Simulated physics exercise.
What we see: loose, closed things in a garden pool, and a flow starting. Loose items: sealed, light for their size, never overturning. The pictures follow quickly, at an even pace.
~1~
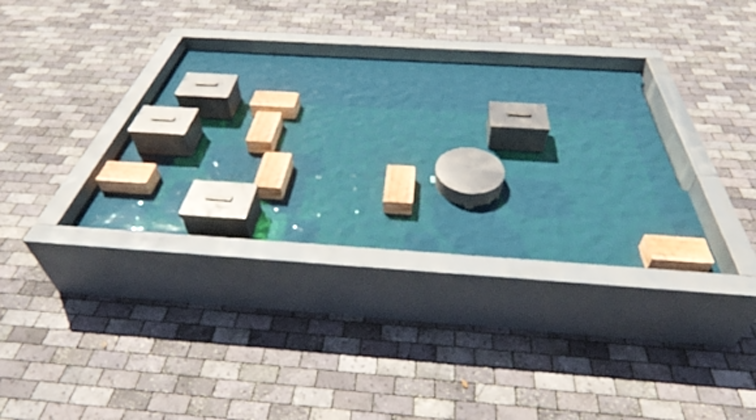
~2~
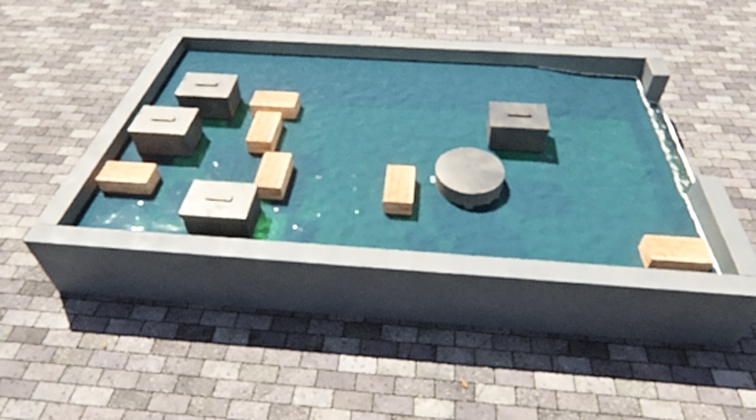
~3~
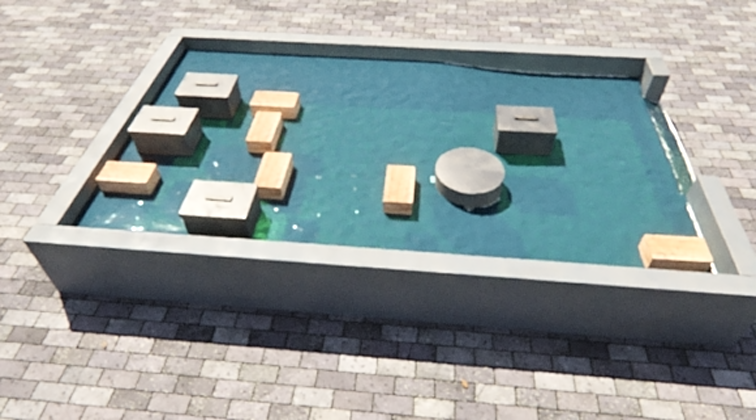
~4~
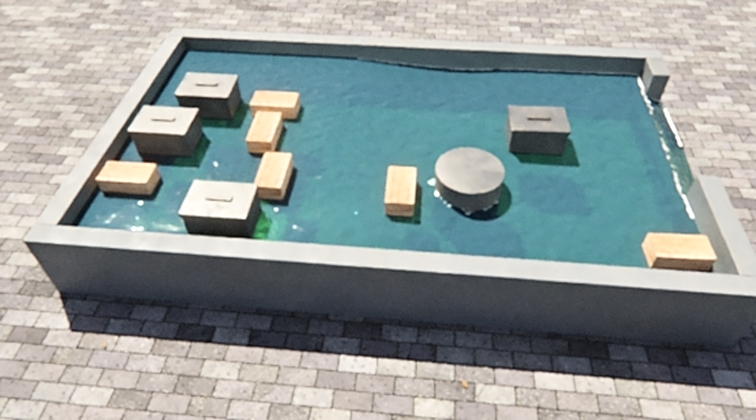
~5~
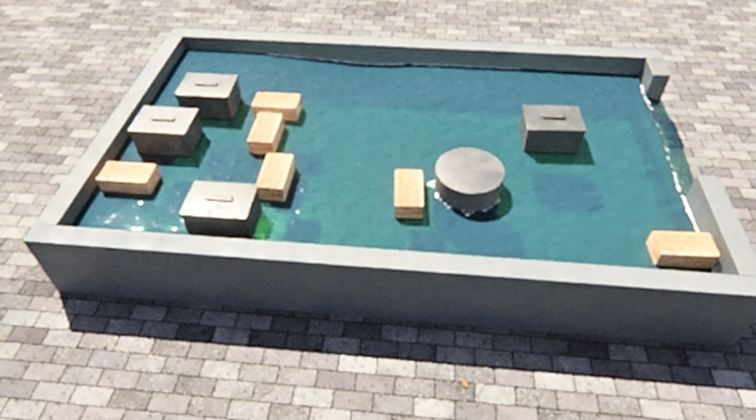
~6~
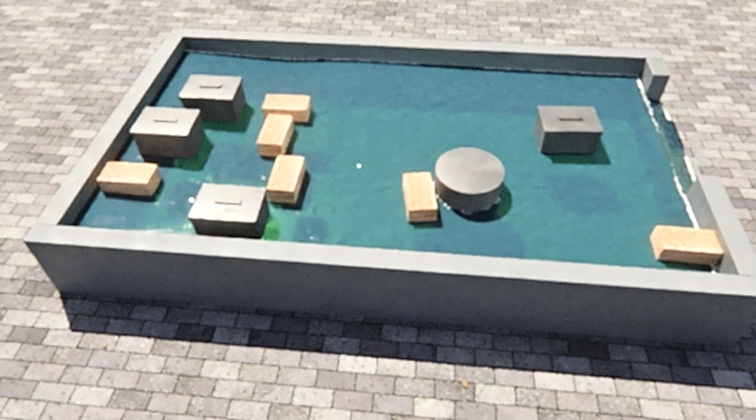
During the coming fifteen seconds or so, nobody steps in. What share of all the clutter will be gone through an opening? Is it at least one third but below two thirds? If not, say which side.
No, under a third.
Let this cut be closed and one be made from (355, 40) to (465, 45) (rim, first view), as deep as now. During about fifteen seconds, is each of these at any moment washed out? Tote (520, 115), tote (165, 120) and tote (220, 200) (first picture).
Turn by turn - departs, stays put, stays put.
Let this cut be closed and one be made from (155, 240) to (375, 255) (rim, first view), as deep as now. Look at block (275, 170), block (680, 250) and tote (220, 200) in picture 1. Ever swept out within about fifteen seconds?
First exits, second never exits, third exits.
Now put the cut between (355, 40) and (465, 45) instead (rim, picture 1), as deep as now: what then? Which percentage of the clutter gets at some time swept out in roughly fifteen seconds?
30 %.
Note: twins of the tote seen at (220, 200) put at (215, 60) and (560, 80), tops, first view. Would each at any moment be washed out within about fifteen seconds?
Held back; swept away.
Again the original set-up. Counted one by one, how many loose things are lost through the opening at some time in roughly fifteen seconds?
It comes out at 2.
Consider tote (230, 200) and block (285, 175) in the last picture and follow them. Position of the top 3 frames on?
(265, 209) and (324, 179), roughly.
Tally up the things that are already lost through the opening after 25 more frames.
2.
A moment on, 0 of 10 are out; 10 afloat.
Next, 1 of 10 are out; 9 afloat.
Later, 2 of 10 are out; 8 afloat.
In the end, 2 of 10 are out; 8 afloat.
